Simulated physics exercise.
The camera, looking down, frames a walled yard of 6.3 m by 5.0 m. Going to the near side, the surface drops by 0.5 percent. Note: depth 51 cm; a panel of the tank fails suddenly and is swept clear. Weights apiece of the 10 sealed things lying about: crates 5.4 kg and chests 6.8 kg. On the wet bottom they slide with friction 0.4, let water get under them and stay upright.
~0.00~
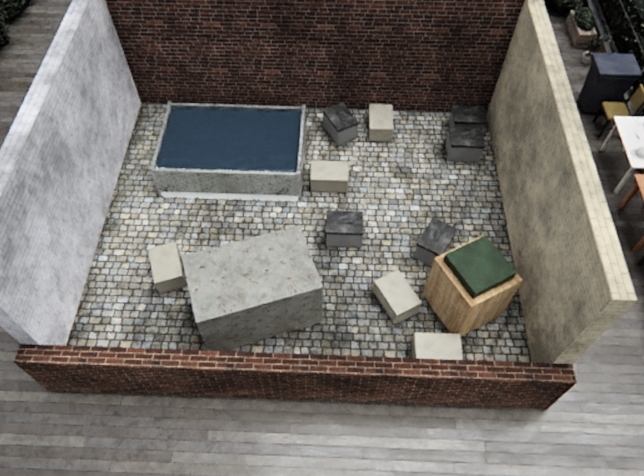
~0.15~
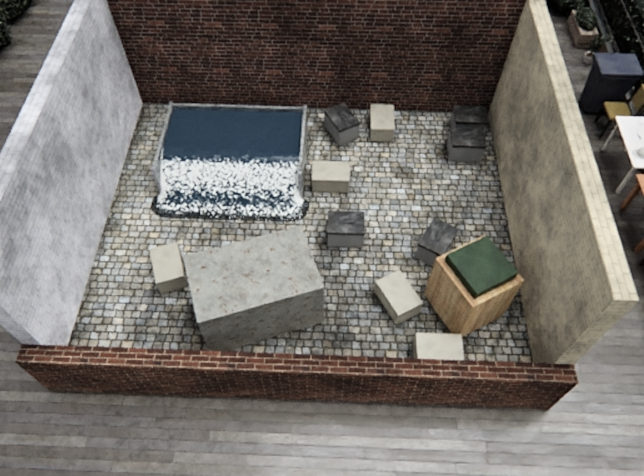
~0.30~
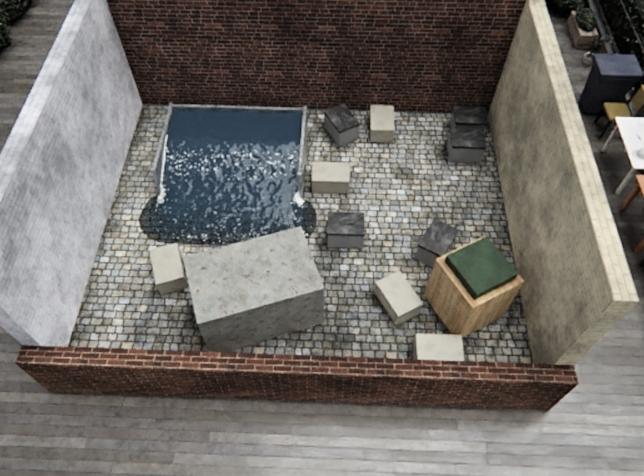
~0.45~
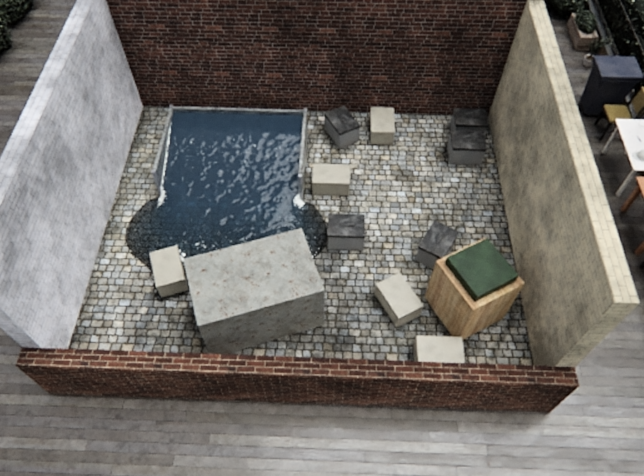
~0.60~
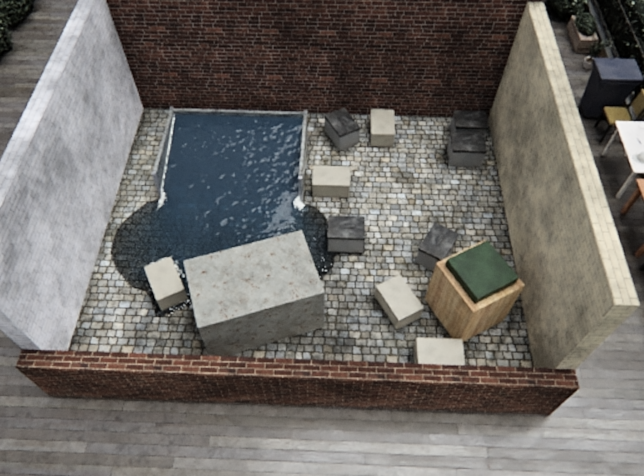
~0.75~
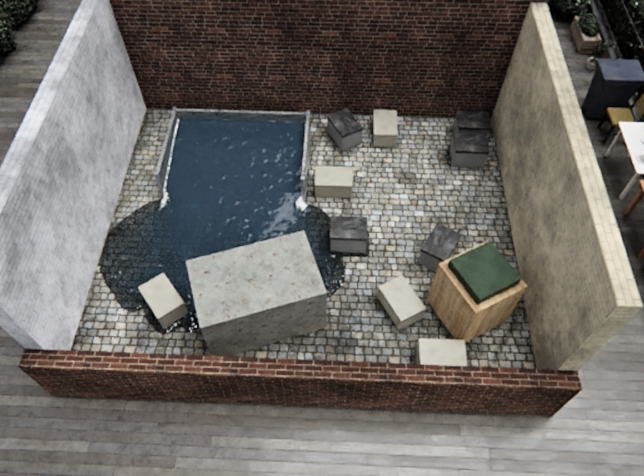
Water bursts from the near side of a glass-walled tank in a cobbled yard enclosed by brick and pale walls, seen from above. Pale and dark grey blocks lie scattered around a large grey block, with a green-topped wooden box at right. The water foams, then spreads nearer and sideways in a dark sheet, pushing one pale block at left toward the near wall, while the others stay put.
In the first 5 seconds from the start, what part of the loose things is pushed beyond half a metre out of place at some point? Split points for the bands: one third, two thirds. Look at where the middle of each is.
The count shifted gets to a third without getting to two thirds.
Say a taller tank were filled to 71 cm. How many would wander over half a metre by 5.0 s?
In that case the number is 5.
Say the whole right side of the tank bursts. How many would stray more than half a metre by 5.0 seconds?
Then the count would be 8.
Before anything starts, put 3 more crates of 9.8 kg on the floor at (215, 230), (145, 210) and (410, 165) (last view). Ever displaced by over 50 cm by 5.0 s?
Answers in order are crosses the line, crosses the line and does not cross.
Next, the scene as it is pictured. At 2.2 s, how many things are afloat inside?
By my count, 1.
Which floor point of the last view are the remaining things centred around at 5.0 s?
Around (409, 211).
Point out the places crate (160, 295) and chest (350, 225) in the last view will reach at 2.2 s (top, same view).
First one near (110, 334), second near (394, 224).
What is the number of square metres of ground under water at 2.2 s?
Some 15 m2 of it.
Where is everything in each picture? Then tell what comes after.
A crate at (165, 262) rests on the ground; a chest at (345, 222) rests on the ground; 3.2 m2 under water; 0 of 10 have shifted, in the first picture.
A crate at (166, 262) rests on the ground; a chest at (346, 222), on the bottom; water covers 4.2 m2; 0 of 10 have shifted, in the second picture.
A crate at (166, 263), on the bottom; a chest at (346, 223), on the bottom; water covers 5.5 m2; 0 of 10 have shifted, in the third picture.
A crate at (167, 266) rests on the ground; a chest at (346, 225) rests on the ground; water covers 6.8 m2; 0 of 10 have shifted, in the fourth picture.
A crate at (164, 278), on the bottom, 19 cm from its start; a chest at (346, 227) rests on the ground; 7.9 m2 under water; 1 of 10 have shifted, in the fifth picture.
A crate at (161, 295), on the bottom, 46 cm from its start; a chest at (349, 227), on the bottom; water covers 8.8 m2; 1 of 10 have shifted, in the sixth picture.
After 1.1 s 1 of 10 are over 50 cm from their spots; 0 afloat.
After 2.2 s 2 of 10 are over 50 cm from their spots; 1 afloat.
After 3.5 s 5 of 10 are over 50 cm from their spots; 2 afloat.
After 5.0 s 5 of 10 are over 50 cm from their spots, and 5 have been at some point; 6 afloat.
